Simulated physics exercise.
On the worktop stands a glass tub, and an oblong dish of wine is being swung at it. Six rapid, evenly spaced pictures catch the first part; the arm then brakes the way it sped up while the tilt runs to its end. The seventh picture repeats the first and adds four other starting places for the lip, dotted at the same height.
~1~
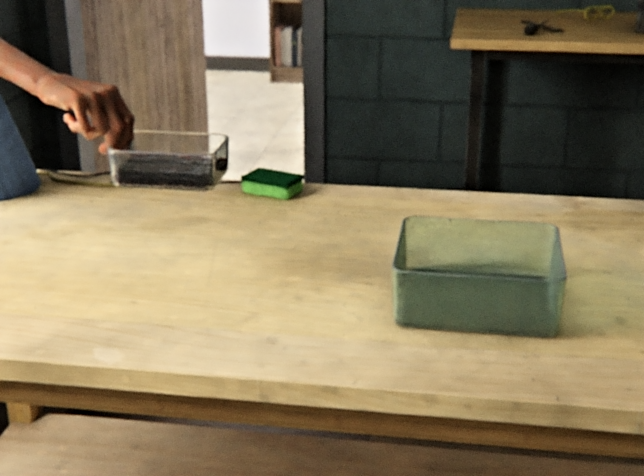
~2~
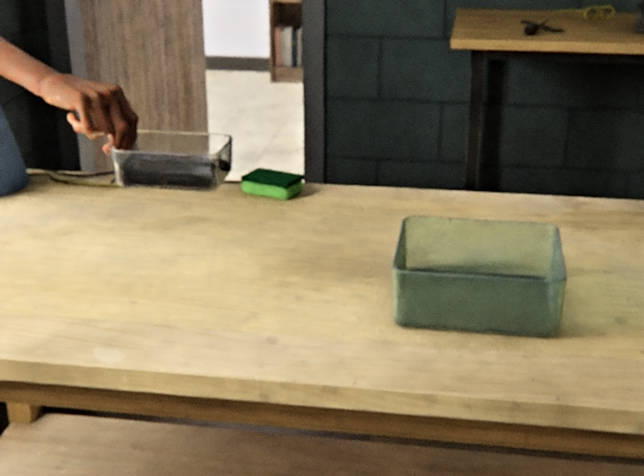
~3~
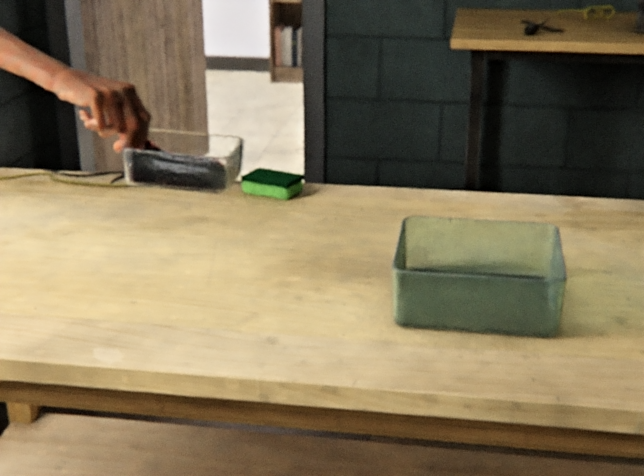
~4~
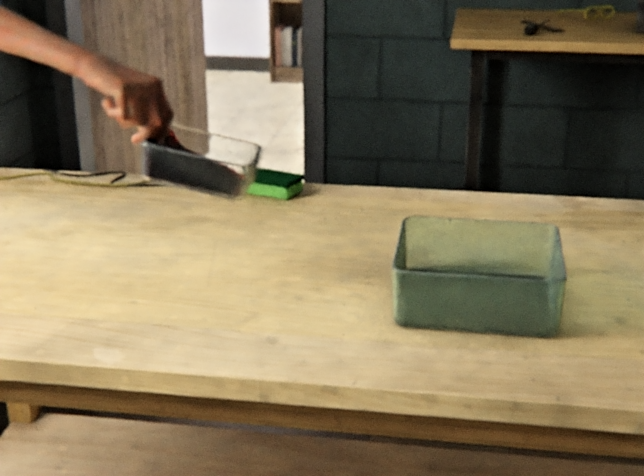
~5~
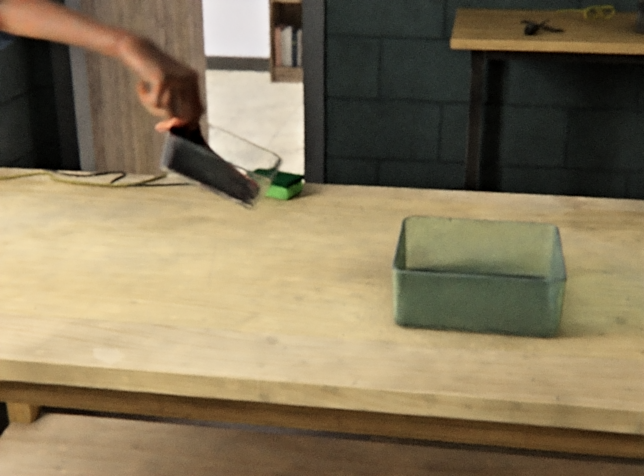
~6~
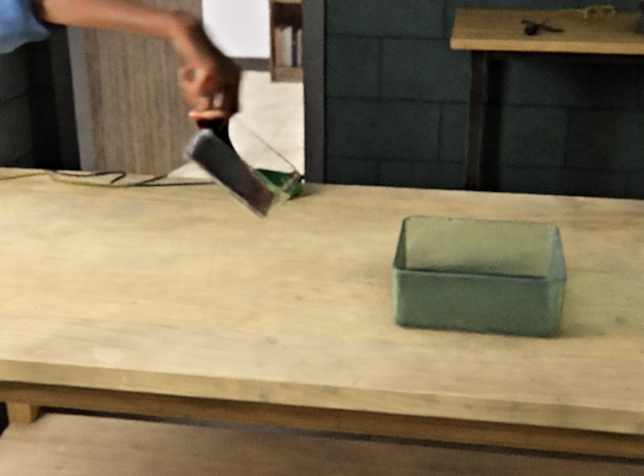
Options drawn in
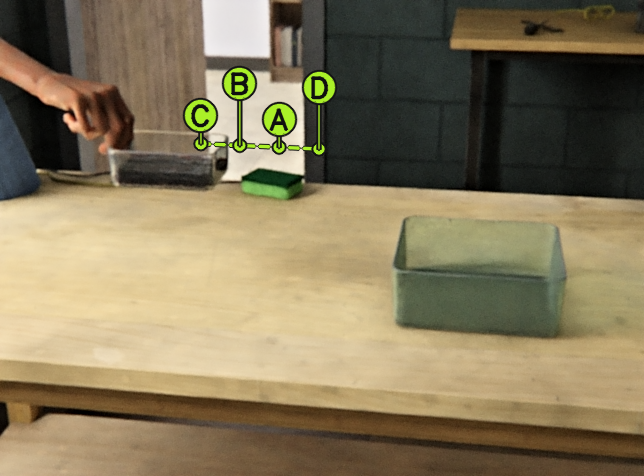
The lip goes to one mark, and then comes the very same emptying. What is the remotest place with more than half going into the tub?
It is A.
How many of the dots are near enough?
Two of them.
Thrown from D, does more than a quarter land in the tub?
Yes, it does.
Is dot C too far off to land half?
Yes.
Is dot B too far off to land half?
Yes.
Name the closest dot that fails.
That is dot B.
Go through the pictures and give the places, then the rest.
Upright, lip at (220, 144); tub from (393, 323) to (558, 335); nothing has left yet.
Upright, lip at (224, 144); nothing has left yet.
Tipped about 2°, lip at (236, 147); nothing has left yet.
Tipped about 10°, lip at (255, 155); nothing has left yet.
Tipped about 23°, lip at (276, 168); wine is over the rim, down to (190, 128).
Tipped about 39°, lip at (295, 183); wine is over the rim, down to (203, 123).
On the marked copy, A at (279, 147); B at (239, 145); C at (200, 143); D at (319, 149).
If A is chosen, about 66 % lands in the tub, 26 % falls short and 8 % goes beside or beyond.
If B is chosen, about 18 % lands in the tub, 77 % falls short and 5 % goes beside or beyond.
If C is chosen, about 0 % lands in the tub, 98 % falls short.
If D is chosen, about 78 % lands in the tub, 7 % falls short and 15 % goes beside or beyond.
